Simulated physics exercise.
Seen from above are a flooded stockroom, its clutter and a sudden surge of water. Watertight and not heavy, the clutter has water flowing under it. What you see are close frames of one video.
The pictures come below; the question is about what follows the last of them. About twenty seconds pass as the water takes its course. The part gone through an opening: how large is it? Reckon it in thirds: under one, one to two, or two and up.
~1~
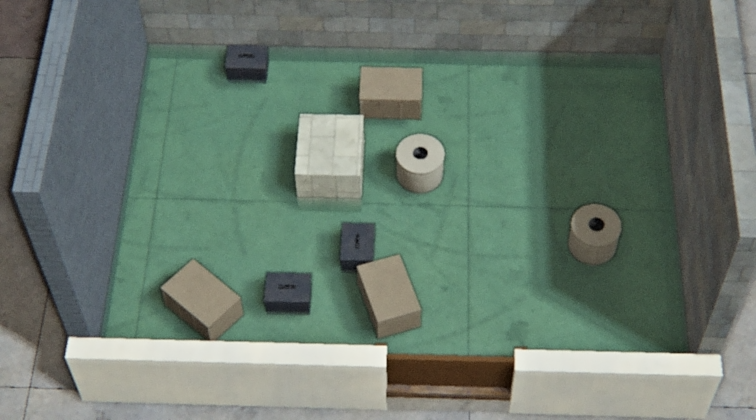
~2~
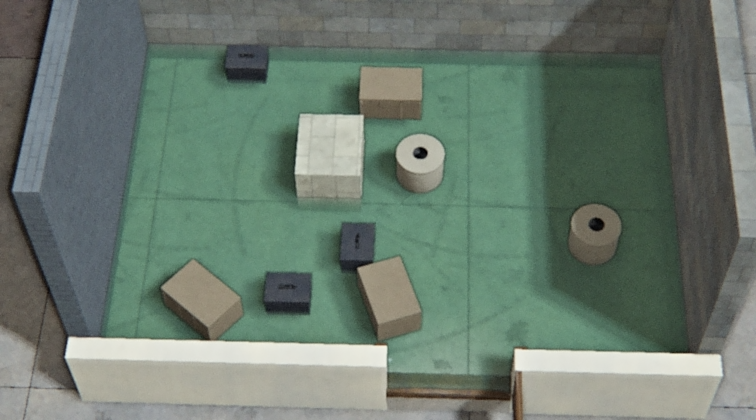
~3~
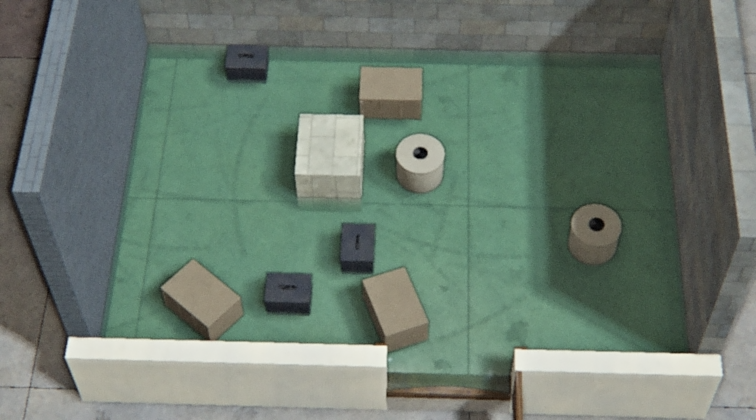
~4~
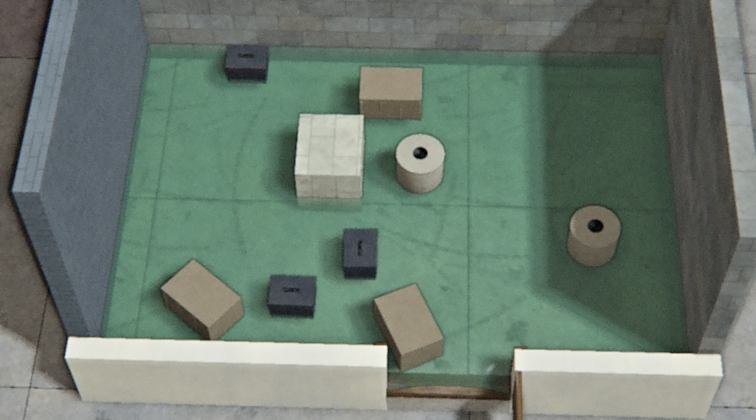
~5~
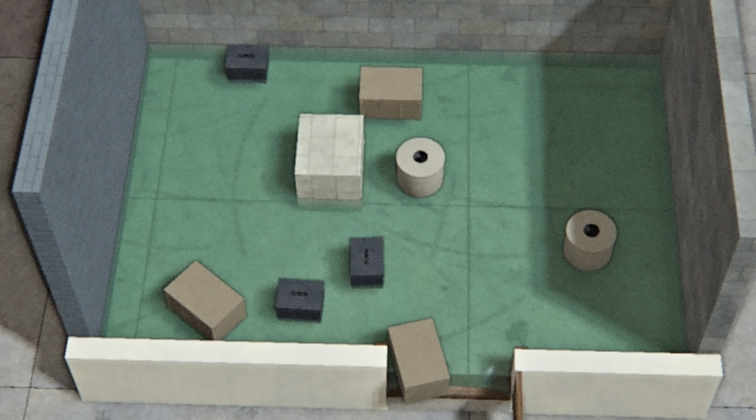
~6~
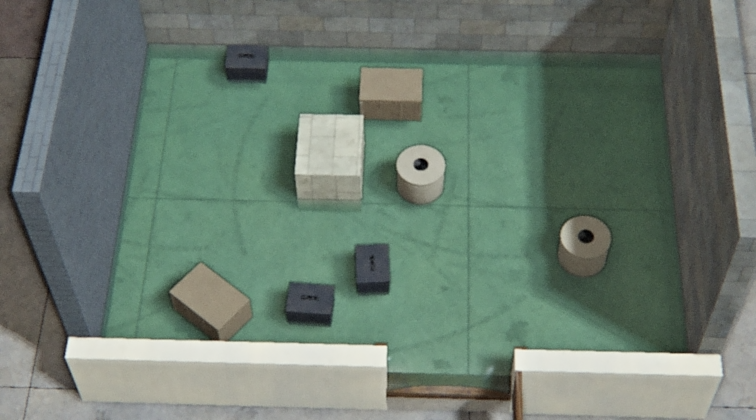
It reaches two thirds.
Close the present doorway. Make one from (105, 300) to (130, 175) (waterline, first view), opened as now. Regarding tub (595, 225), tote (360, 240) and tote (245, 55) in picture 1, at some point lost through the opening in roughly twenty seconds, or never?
The first doesn't get out, the second makes it out, the last makes it out.
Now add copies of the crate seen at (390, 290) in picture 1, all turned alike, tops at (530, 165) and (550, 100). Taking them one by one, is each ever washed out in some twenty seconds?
Exits, remains.
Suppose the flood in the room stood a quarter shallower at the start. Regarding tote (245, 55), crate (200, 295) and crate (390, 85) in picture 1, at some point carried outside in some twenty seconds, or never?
Well, in turn they're not removed, removed and not removed.
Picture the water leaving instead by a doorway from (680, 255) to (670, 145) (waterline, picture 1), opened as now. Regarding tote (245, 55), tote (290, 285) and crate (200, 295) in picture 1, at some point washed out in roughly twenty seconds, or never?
Each in turn: Never leaves, never leaves, never leaves.
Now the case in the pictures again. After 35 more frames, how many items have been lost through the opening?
6 in all.
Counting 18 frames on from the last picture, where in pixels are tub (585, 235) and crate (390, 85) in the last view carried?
The first should be around (492, 337) and the second around (426, 144).
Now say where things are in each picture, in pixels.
In the first picture, a tote at (358, 242), afloat; a tote at (288, 287), afloat; 0 of 8 have shifted.
In the second picture, a tote at (358, 242), afloat; a tote at (288, 287), afloat; 0 of 8 have shifted.
In the third picture, a tote at (358, 242), afloat; a tote at (288, 288), afloat; 1 of 8 have shifted.
In the fourth picture, a tote at (360, 248) floats, close to its start; a tote at (292, 290), afloat, close to its start; 2 of 8 have shifted.
In the fifth picture, a tote at (367, 256) floats, close to its start; a tote at (300, 294), afloat, close to its start; 4 of 8 have shifted.
In the sixth picture, a tote at (373, 263), afloat, close to its start; a tote at (310, 298), afloat, close to its start; 6 of 8 have shifted.
A moment on, 1 of 8 are out; 7 afloat.
Next, 3 of 8 are out; 5 afloat.
Later, 6 of 8 are out; 2 afloat.
In the end, 6 of 8 are out; 2 afloat.
